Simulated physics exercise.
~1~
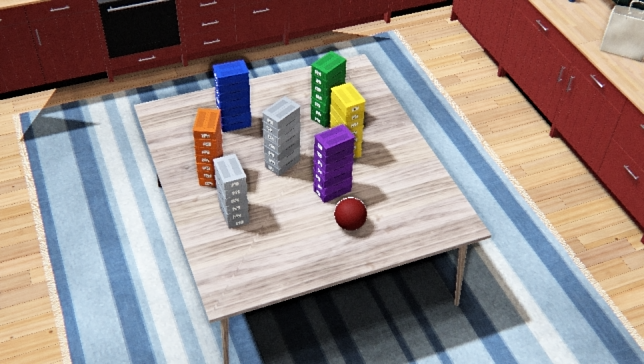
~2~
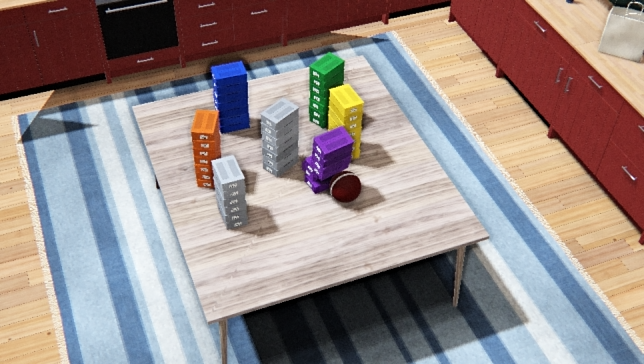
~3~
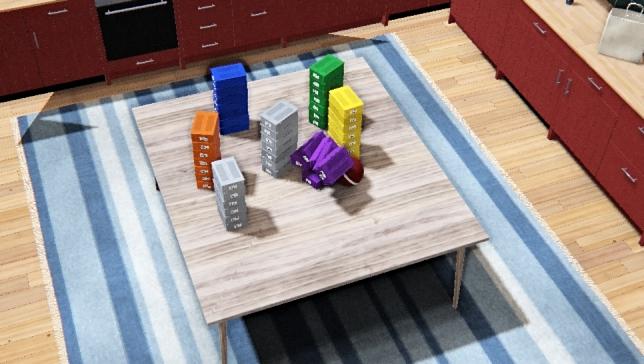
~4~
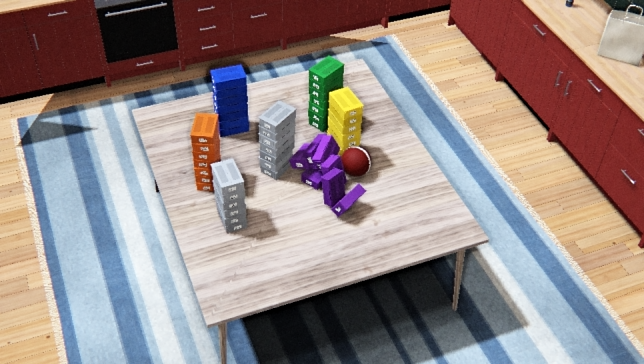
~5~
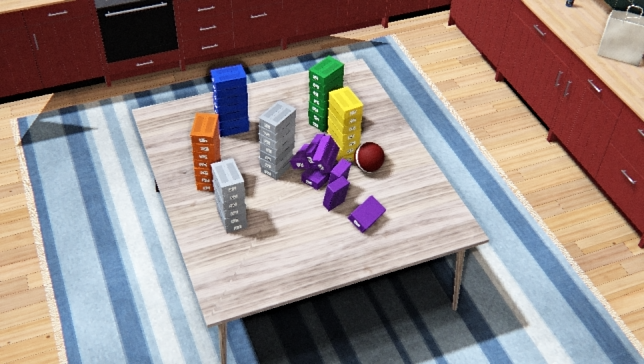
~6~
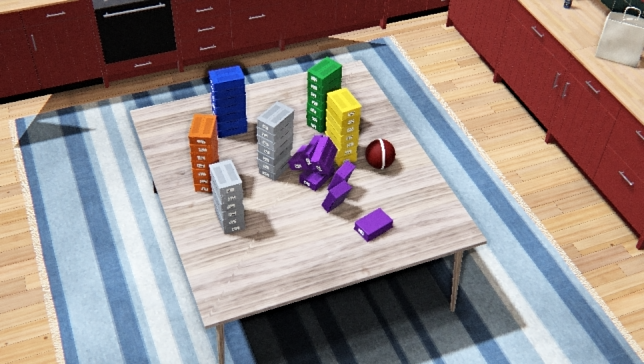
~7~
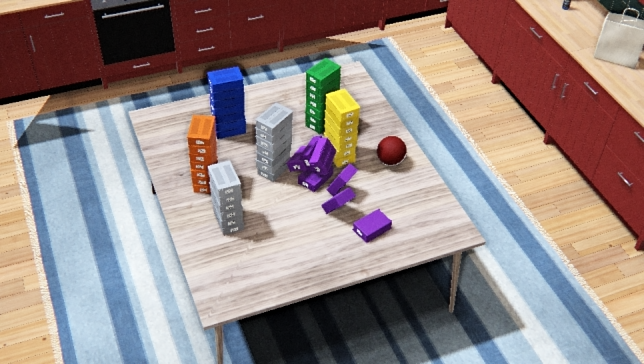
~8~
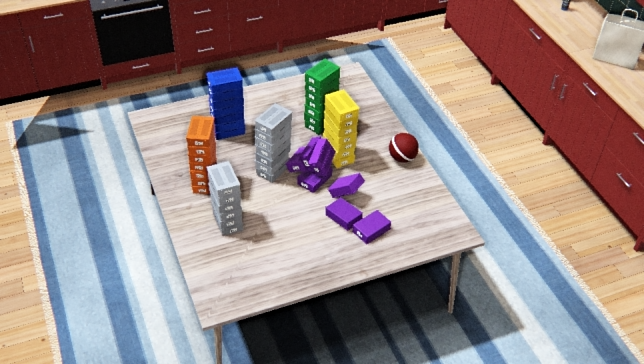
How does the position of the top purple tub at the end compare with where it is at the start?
At the start it sits on top of the purple tower. By the end it lies on the tabletop, lower and to the right, nearer the front edge of the table.
